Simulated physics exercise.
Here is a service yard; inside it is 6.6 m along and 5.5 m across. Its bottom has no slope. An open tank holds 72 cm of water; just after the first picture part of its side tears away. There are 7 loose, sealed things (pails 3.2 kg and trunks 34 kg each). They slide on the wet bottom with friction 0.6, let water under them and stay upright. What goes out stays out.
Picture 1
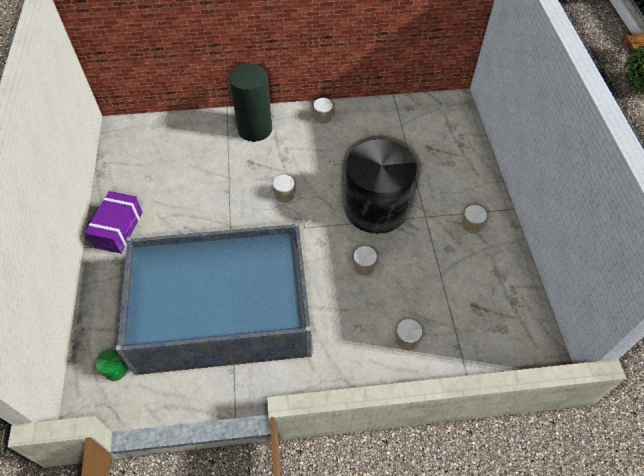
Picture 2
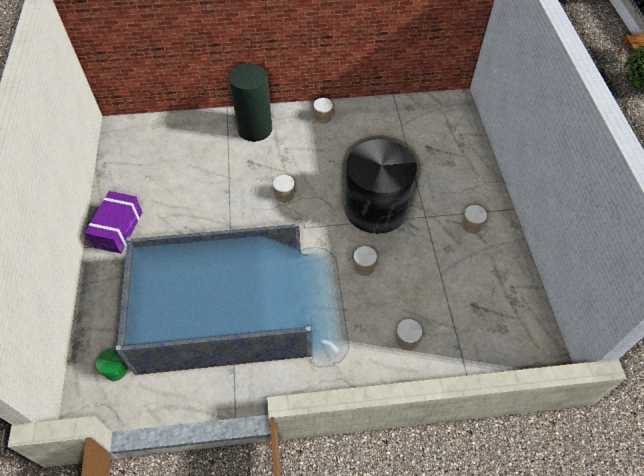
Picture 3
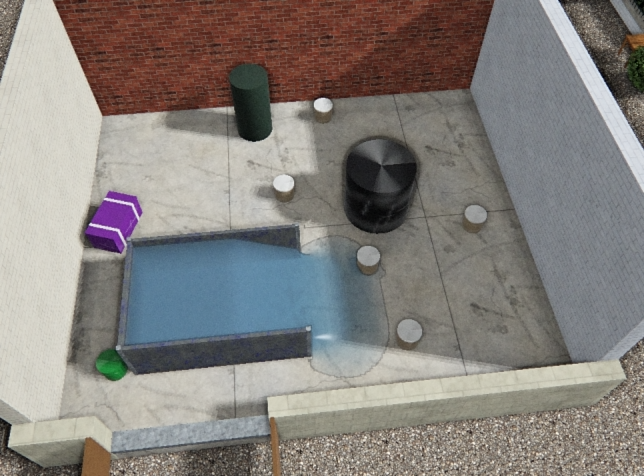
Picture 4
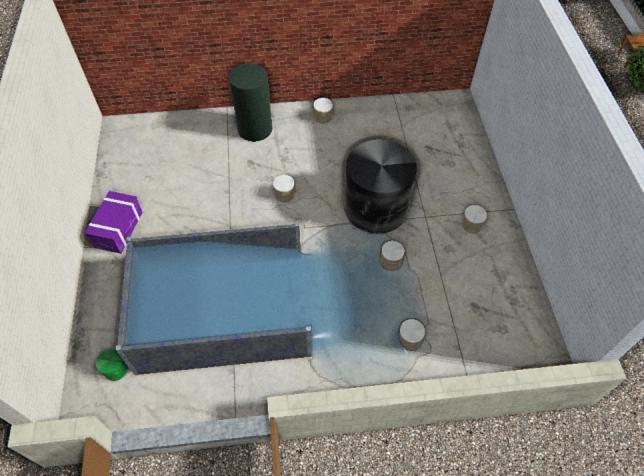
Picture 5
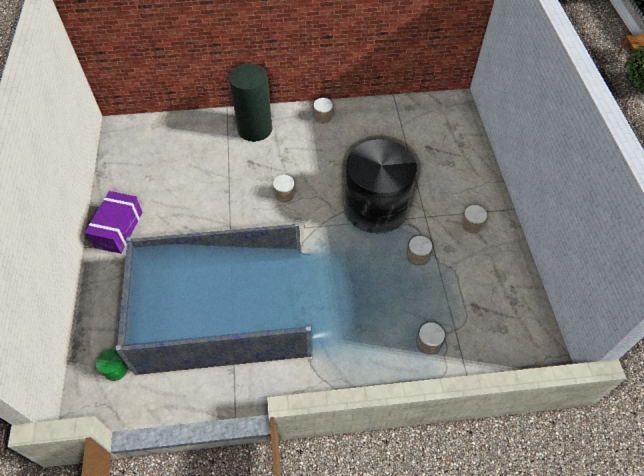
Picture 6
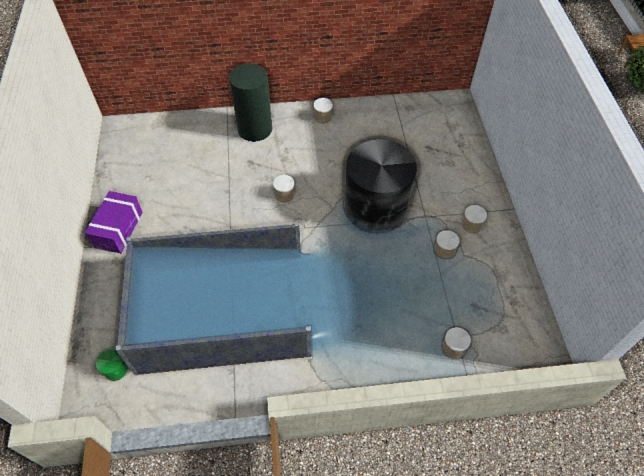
Water pouring from the open right side of a rectangular tank, spreading across a walled yard and pushing two pale cylinders rightward.
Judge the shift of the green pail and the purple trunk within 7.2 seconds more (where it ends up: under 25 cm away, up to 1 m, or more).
Green pail holds its place, purple trunk barely shifts.
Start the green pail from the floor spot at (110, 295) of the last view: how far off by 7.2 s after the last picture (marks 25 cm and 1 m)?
It stays put.
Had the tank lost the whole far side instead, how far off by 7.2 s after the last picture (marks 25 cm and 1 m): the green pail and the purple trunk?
Then the green pail travels far, the purple trunk travels far.
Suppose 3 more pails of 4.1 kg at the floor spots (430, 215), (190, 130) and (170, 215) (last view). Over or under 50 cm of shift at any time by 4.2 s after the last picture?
In that order: Over, short of it, less.
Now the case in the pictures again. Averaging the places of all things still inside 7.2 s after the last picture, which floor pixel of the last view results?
Near (230, 228).
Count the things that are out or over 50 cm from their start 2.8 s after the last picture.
I count 3.
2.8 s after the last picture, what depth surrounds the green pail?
Roughly 0 cm.
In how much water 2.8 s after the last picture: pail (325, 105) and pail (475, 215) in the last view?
Roughly 1 and 7 cm.
Then, 0.9 s after the last picture the green pail is near (109, 361), 0.0 m from its start, aground; the purple trunk is near (111, 214), 0.0 m from its start, aground; 0 of 7 are out; 3 afloat.
Then, 2.8 s after the last picture the green pail is near (109, 361), 0.0 m from its start, aground; the purple trunk is near (111, 214), 0.0 m from its start, aground; 0 of 7 are out; 3 afloat.
Then, 4.8 s after the last picture the green pail is near (109, 361), 0.0 m from its start, aground; the purple trunk is near (111, 214), 0.0 m from its start, aground; 0 of 7 are out; 4 afloat.
Then, 7.2 s after the last picture the green pail is near (109, 361), 0.0 m from its start, aground; the purple trunk is near (111, 214), 0.0 m from its start, aground; 0 of 7 are out; 5 afloat.
